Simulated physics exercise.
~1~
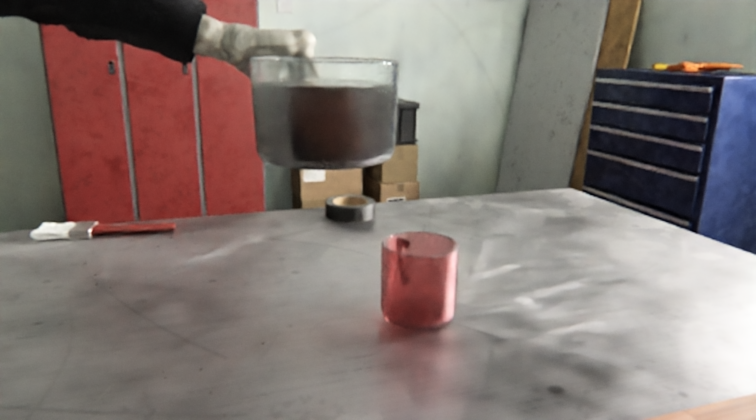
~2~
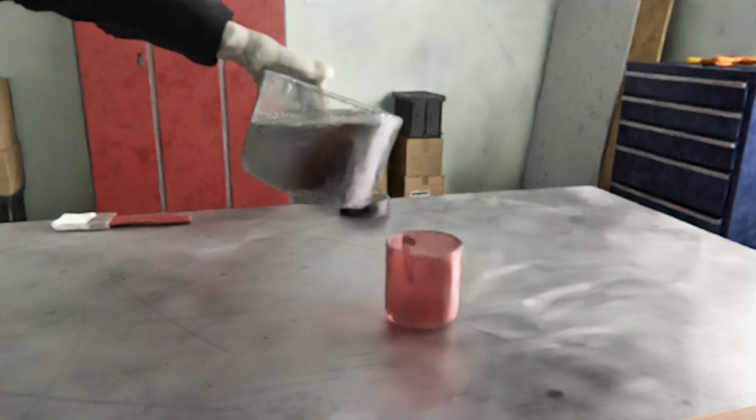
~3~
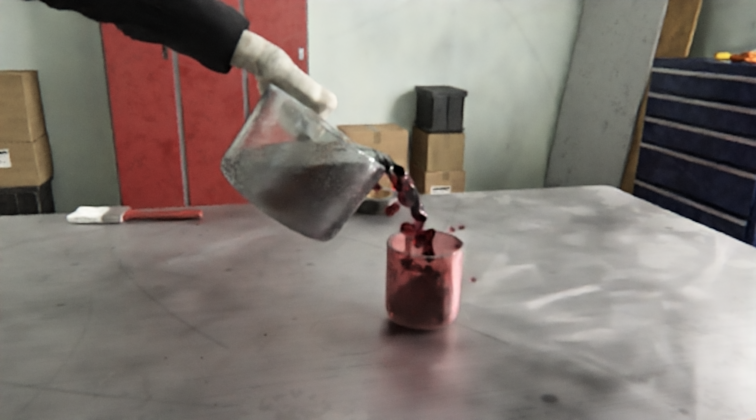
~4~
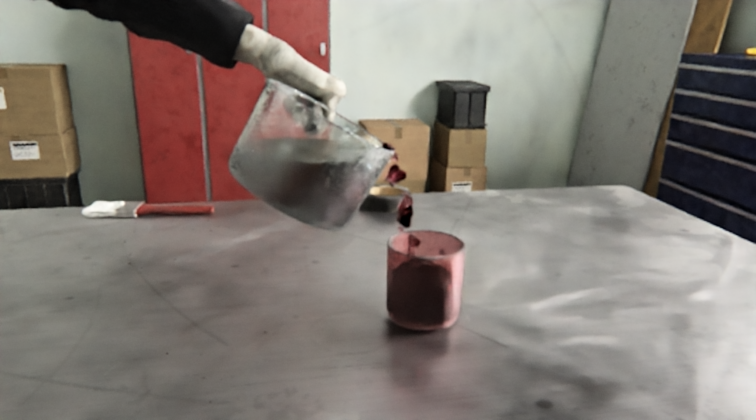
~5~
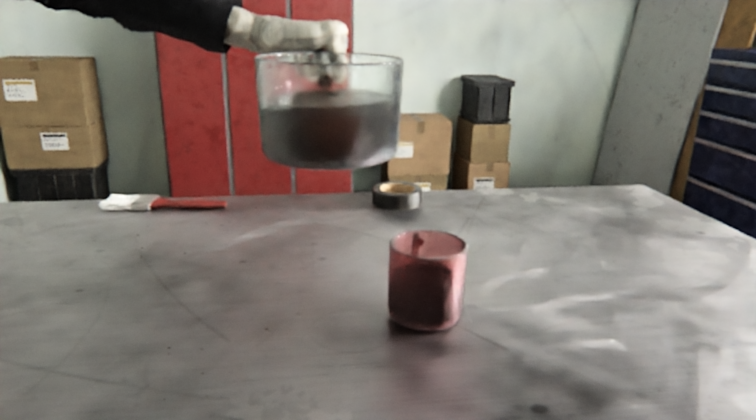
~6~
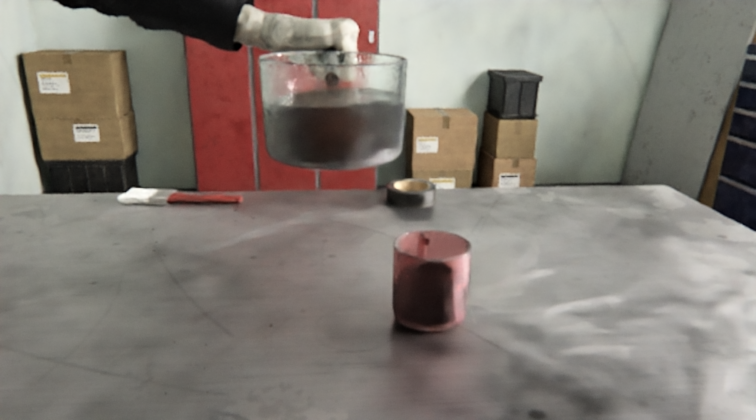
At first, a white-gloved hand in a dark sleeve holds a clear, round vessel of dark liquid above a pinkish, see-through cup on a gray metal table. The hand tips the vessel down to the right, and dark red liquid spills over its rim in broken clumps. Most of it drops into the cup, while a few small drops fly off beside it. The flow thins as the vessel starts to tilt back, then stops once it is level. The view drifts slightly sideways throughout. Finally, the cup holds dark liquid, and the vessel hovers level, still well filled.
